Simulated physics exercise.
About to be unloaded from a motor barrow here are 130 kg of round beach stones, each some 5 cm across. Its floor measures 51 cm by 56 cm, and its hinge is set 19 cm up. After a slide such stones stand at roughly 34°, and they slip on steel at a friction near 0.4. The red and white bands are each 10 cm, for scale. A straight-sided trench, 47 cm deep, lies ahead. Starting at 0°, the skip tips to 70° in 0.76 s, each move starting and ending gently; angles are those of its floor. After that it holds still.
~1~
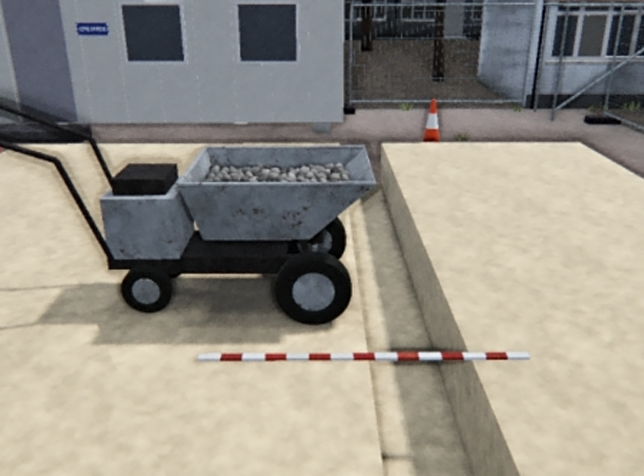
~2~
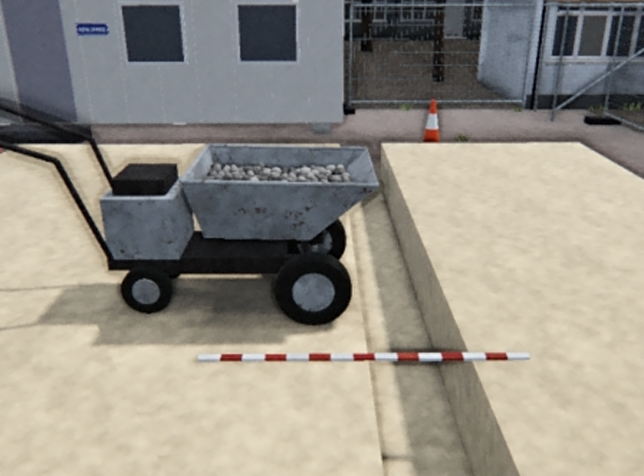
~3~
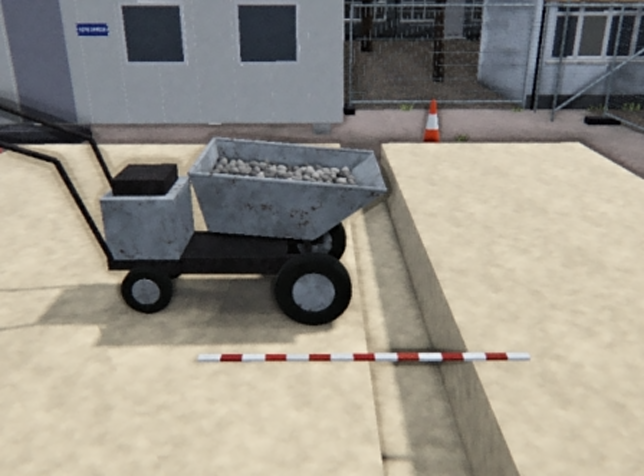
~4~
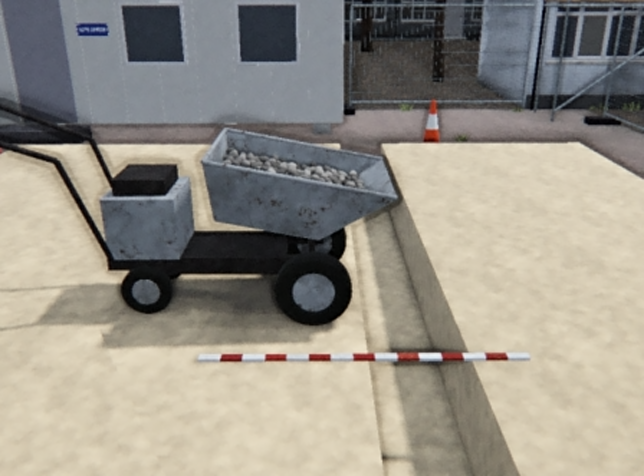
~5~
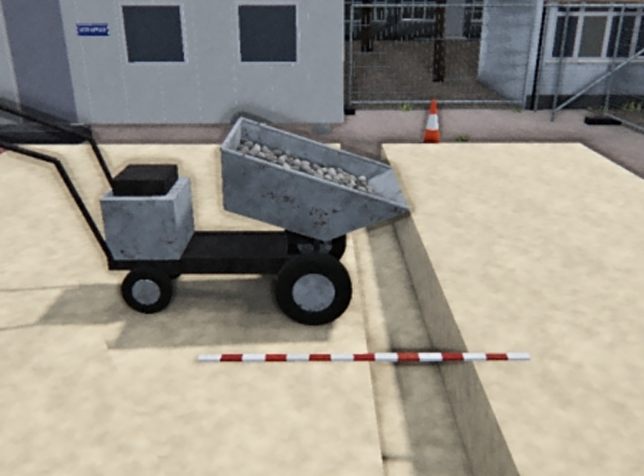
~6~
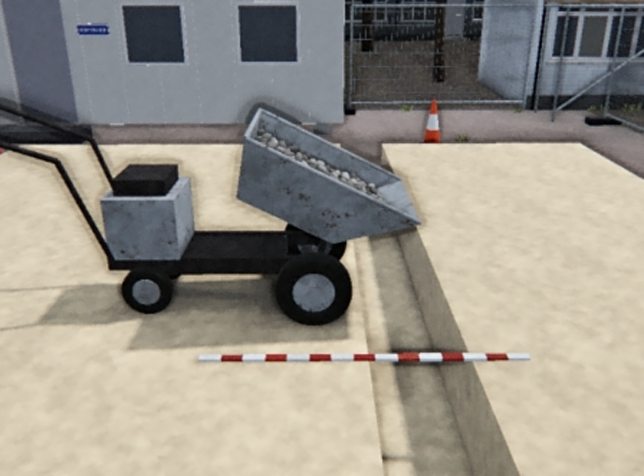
A motor barrow stands still beside a trench while its stone-filled skip tilts toward the right.
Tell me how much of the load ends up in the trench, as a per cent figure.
Some 27 per cent ends up in the trench.
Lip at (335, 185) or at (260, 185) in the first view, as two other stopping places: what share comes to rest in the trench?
Roughly 80 in a hundred, then 85 in a hundred.
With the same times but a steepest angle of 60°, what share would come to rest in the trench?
The trench would hold about 25% of it.
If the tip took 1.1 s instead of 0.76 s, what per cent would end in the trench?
It would be near 35 percent.
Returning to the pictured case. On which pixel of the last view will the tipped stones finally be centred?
Roughly at (486, 291).
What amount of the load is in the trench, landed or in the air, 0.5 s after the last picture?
Some 10 per cent of the load by that point.
Then, 0.2 s after the last picture the floor is at 59°, 100 % in the skip; the foremost stones are at (427, 260).
Then, 0.5 s after the last picture the floor is at 70°, 64 % in the skip, 8 % in the trench, 28 % past the trench; the foremost stones are at (506, 292).
Then, 0.9 s after the last picture the floor is at 70°, 10 % in the skip, 18 % in the trench, 71 % past the trench; the foremost stones are at (629, 287).
Then, 2.8 s after the last picture the floor is at 70°, 0 % in the skip, 27 % in the trench, 73 % past the trench; the foremost stones are past the picture's edge.
